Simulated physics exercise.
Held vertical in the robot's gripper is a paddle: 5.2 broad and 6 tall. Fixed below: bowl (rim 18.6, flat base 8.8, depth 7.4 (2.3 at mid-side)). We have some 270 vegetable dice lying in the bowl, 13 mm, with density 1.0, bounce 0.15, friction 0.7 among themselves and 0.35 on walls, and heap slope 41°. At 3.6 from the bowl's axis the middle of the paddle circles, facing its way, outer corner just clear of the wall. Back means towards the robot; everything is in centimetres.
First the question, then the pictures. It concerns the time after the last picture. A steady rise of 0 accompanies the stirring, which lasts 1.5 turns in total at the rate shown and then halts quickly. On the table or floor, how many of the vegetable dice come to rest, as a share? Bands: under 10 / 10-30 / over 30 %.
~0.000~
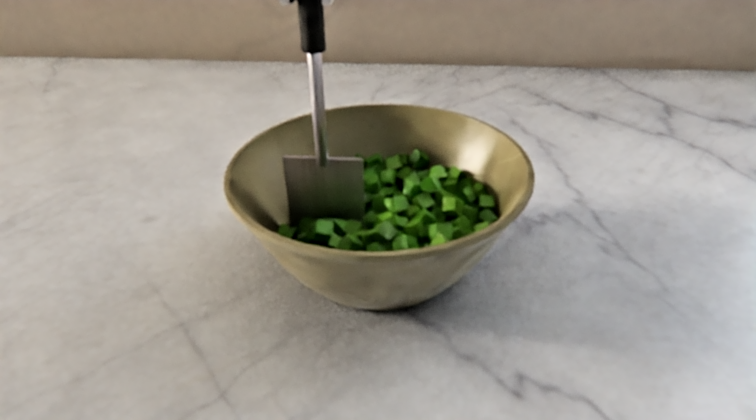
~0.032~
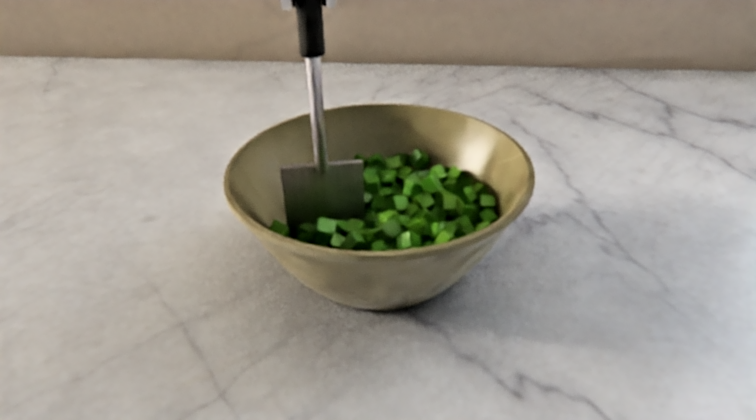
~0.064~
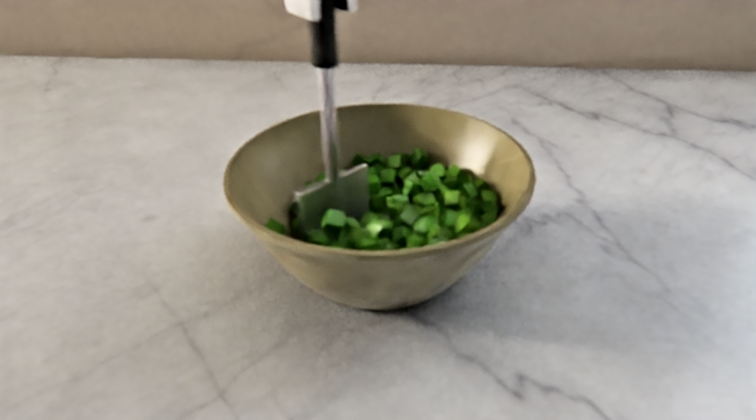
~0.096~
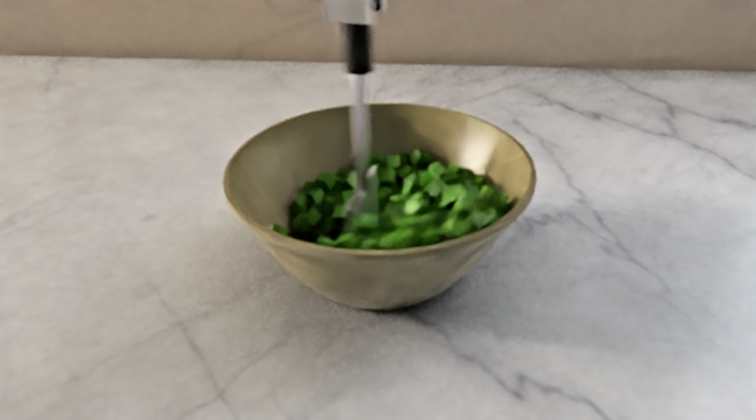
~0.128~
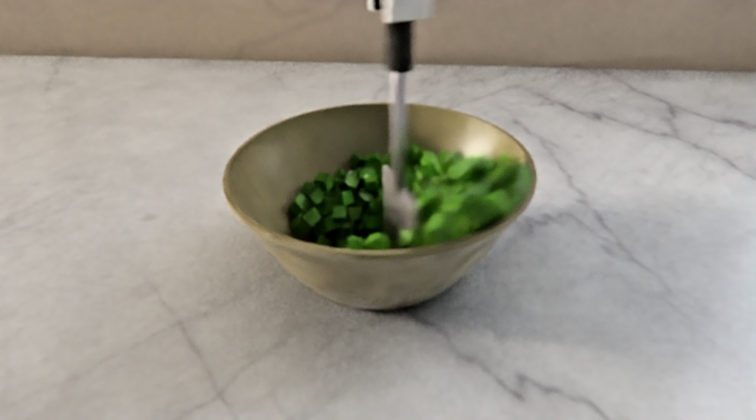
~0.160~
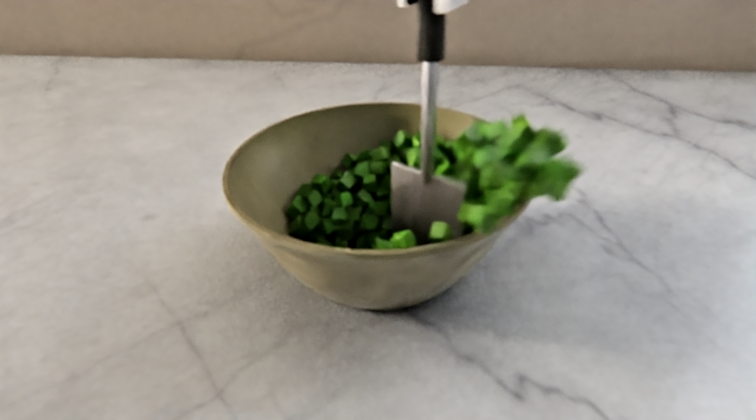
Over 30 %.
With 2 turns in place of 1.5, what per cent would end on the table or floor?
Then some 60 per cent.
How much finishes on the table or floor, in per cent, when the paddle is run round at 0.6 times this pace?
Close to 25 in a hundred.
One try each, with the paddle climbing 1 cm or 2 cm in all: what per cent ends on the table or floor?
Close to 45 percent and close to 40 percent.
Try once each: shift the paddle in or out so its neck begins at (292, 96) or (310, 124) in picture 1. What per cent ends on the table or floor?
First try about 25 per cent, second try about 55 per cent.
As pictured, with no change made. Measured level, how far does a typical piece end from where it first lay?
Roughly 19 cm.
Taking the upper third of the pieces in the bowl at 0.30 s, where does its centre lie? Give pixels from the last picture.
I'd put it at around (313, 131).
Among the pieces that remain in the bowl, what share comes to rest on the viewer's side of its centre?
Roughly 30 per cent.
After 0.30 s, 298° round, highest piece 11 above the table; 202 in the bowl, 11 on the table or floor, 57 in flight or on the tool.
After 0.43 s, 85° round, highest piece 11 above the table; 152 in the bowl, 74 on the table or floor, 44 in flight or on the tool.
After 0.70 s, 180° round, highest piece 6 above the table; 148 on the table or floor, 121 in the bowl, 1 in flight or on the tool.
After 1.40 s, 180° round, highest piece 6 above the table; 149 on the table or floor, 121 in the bowl.
In the end, 149 on the table or floor, 121 in the bowl. That is 55 % on the table or floor.
